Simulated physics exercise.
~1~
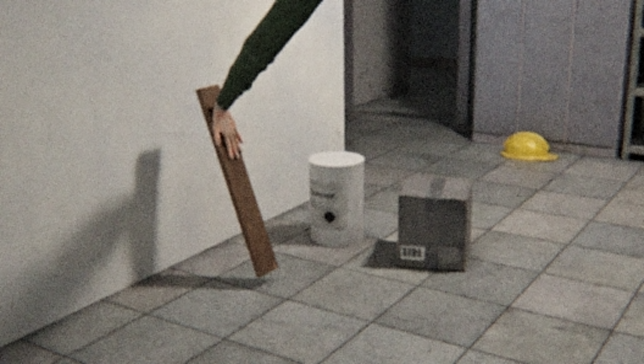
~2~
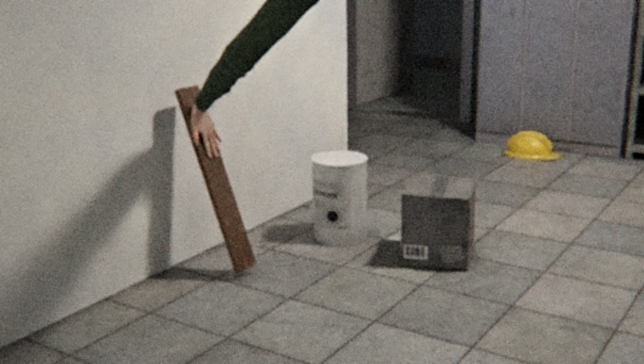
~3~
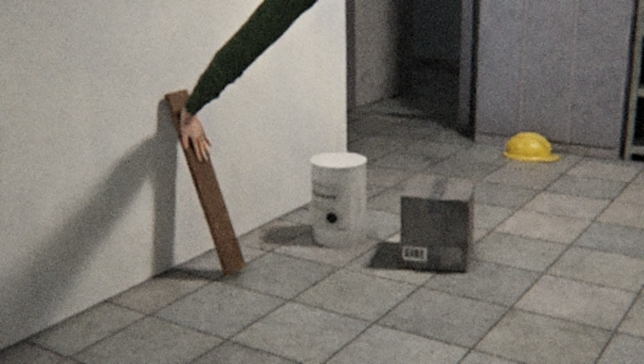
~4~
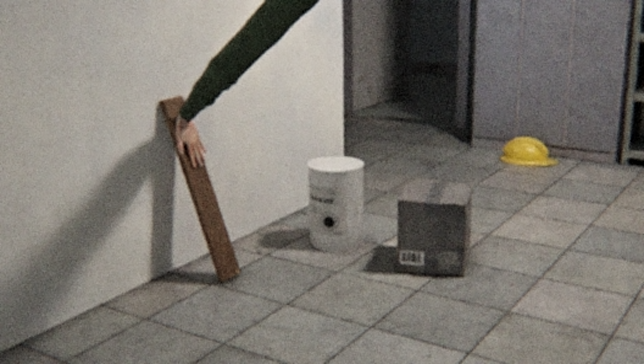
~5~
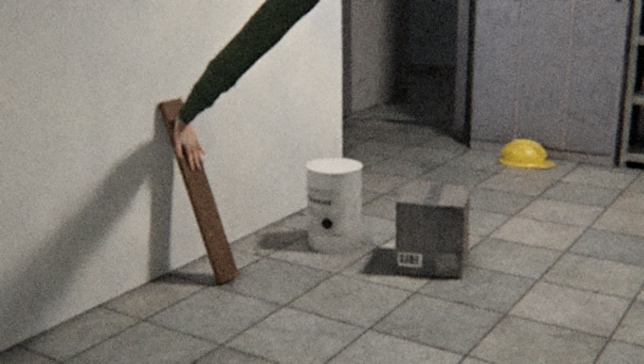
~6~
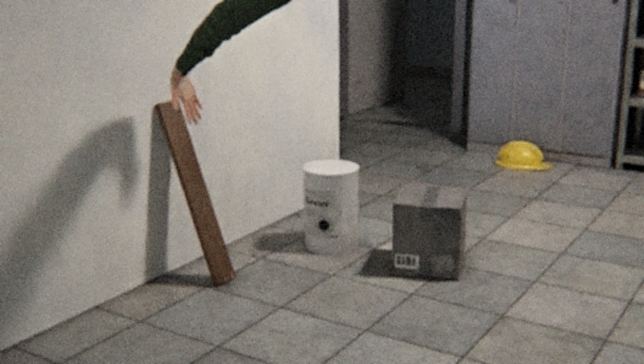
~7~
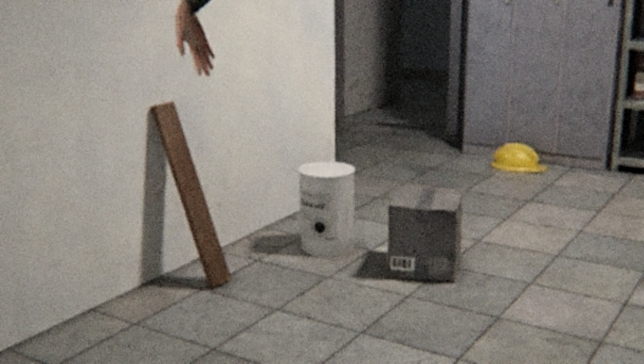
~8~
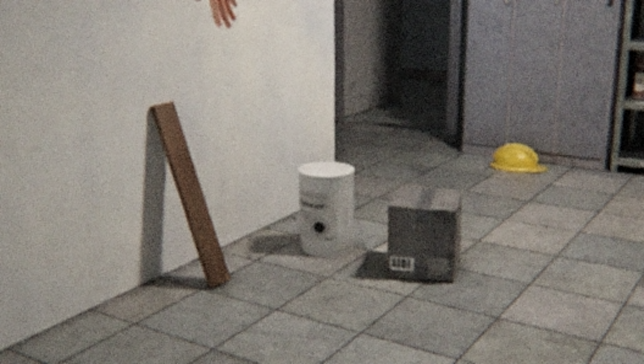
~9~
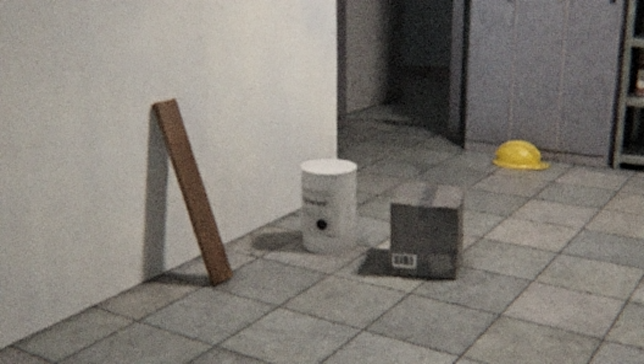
Bare wall and tiled floor, a hand leaning a brown plank against the wall, letting go and withdrawing, the plank staying propped.
